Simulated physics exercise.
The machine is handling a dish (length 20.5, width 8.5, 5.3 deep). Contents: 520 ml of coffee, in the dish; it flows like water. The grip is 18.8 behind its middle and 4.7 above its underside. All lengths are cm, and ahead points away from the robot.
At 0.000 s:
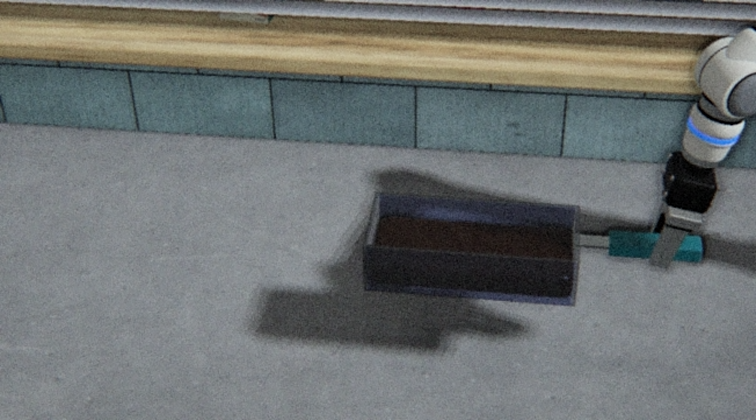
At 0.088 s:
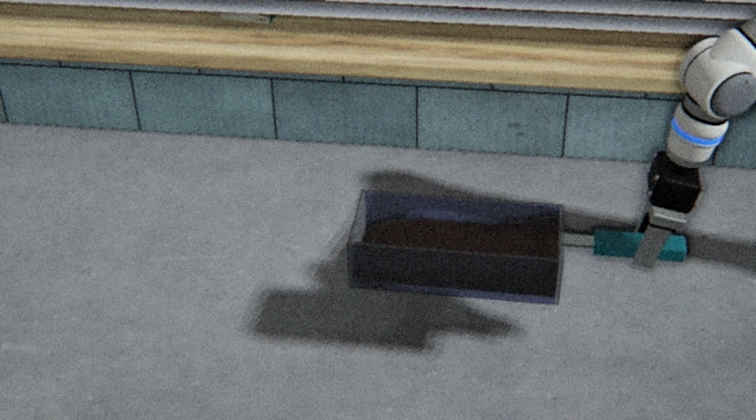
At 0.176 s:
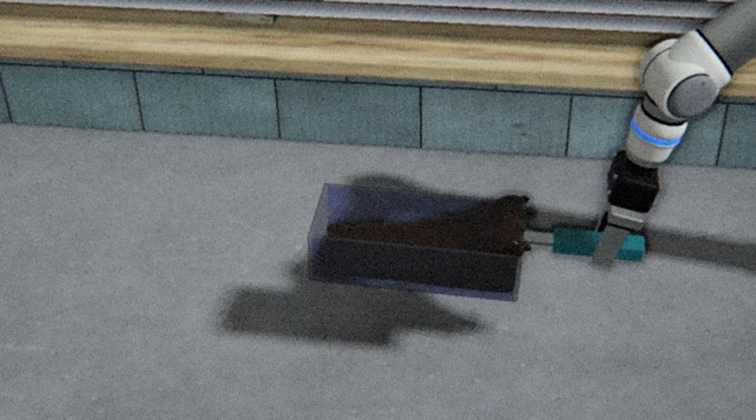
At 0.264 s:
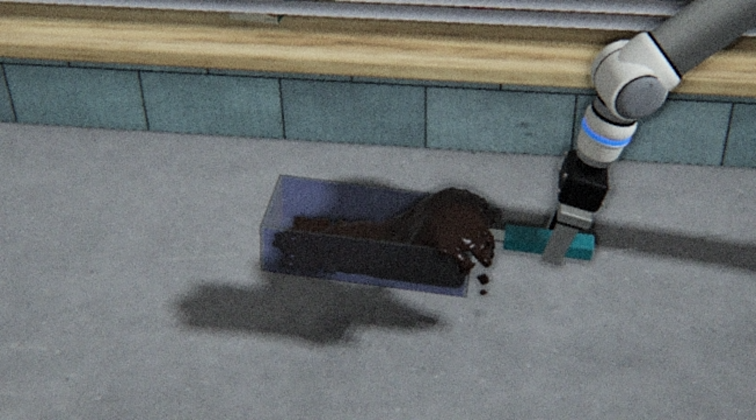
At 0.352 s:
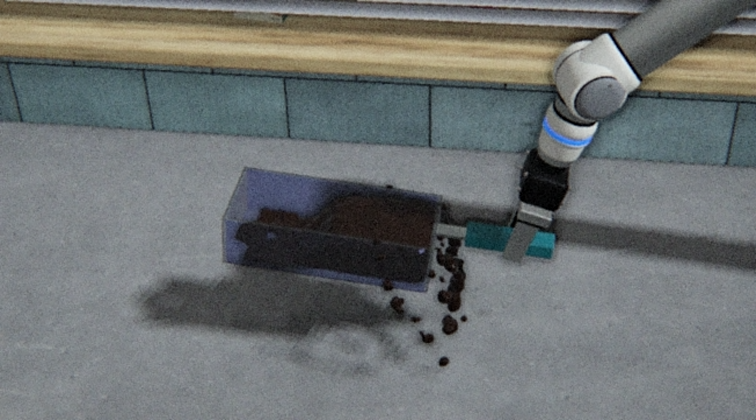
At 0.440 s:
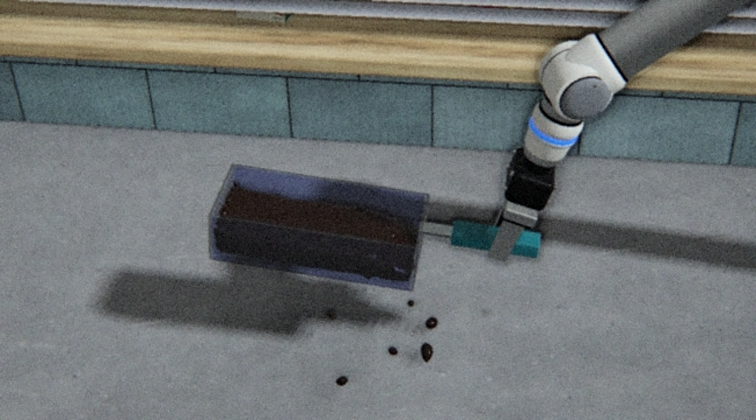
A white and grey robot arm with a blue ring slides a clear, bluish rectangular dish of dark brown coffee leftward by its teal handle, tilting it slightly. The coffee heaps at the right end, and some splashes over and drops in dark blobs, while the rest spreads back along the dish. A steady, raised view shows a grey surface below teal tiles and a wooden ledge.
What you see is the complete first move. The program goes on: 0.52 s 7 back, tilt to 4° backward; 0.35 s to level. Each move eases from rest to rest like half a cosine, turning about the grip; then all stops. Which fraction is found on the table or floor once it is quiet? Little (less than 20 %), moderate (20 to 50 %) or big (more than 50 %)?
Share on the table or floor: Moderate (20 to 50 %).
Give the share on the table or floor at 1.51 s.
About 25 %.
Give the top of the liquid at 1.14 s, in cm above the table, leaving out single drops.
Up to some 16 cm.
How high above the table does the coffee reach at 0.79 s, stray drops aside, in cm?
About 28 cm.
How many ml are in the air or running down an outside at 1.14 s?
About 35 ml.
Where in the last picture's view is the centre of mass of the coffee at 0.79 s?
Around (350, 244).
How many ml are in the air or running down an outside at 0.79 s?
Some 50 ml.
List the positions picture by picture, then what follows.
The dish floor at (472, 266), level; upper third of the coffee around (475, 248), from x 370 to 570, top at y 220; 520 ml in the dish, in the first frame.
The dish floor at (457, 264), level; upper third of the coffee around (499, 246), from x 360 to 560, top at y 220, in the second frame.
The dish floor at (418, 259), tilted 2° backward; upper third of the coffee around (496, 234), from x 315 to 530, top at y 195, in the third frame.
The dish floor at (370, 253), tilted 4° backward; upper third of the coffee around (449, 223), from x 265 to 500, top at y 190; 485 ml in the dish, 30 ml in the air or running down outside, in the fourth frame.
The dish floor at (333, 247), tilted 5° backward; upper third of the coffee around (380, 227), from x 230 to 465, top at y 185; 470 ml in the dish, 45 ml in the air or running down outside, in the fifth frame.
The dish floor at (319, 244), tilted 6° backward; upper third of the coffee around (276, 222), from x 215 to 435, top at y 185; 470 ml in the dish, 30 ml on the table or floor, 15 ml in the air or running down outside, in the sixth frame.
After 0.79 s, tilted 4° backward, liquid up to 53 above the table; 415 ml in the dish, 55 ml on the table or floor, 50 ml in the air or running down outside.
After 1.14 s, tilted 2° backward, liquid up to 18 above the table; 380 ml in the dish, 105 ml on the table or floor, 35 ml in the air or running down outside.
After 1.51 s, level, liquid up to 15 above the table; 375 ml in the dish, 140 ml on the table or floor.
After 2.31 s, level, liquid up to 15 above the table; 375 ml in the dish, 140 ml on the table or floor.
In the end, 375 ml in the dish, 140 ml on the table or floor. That is 27 % on the table or floor.
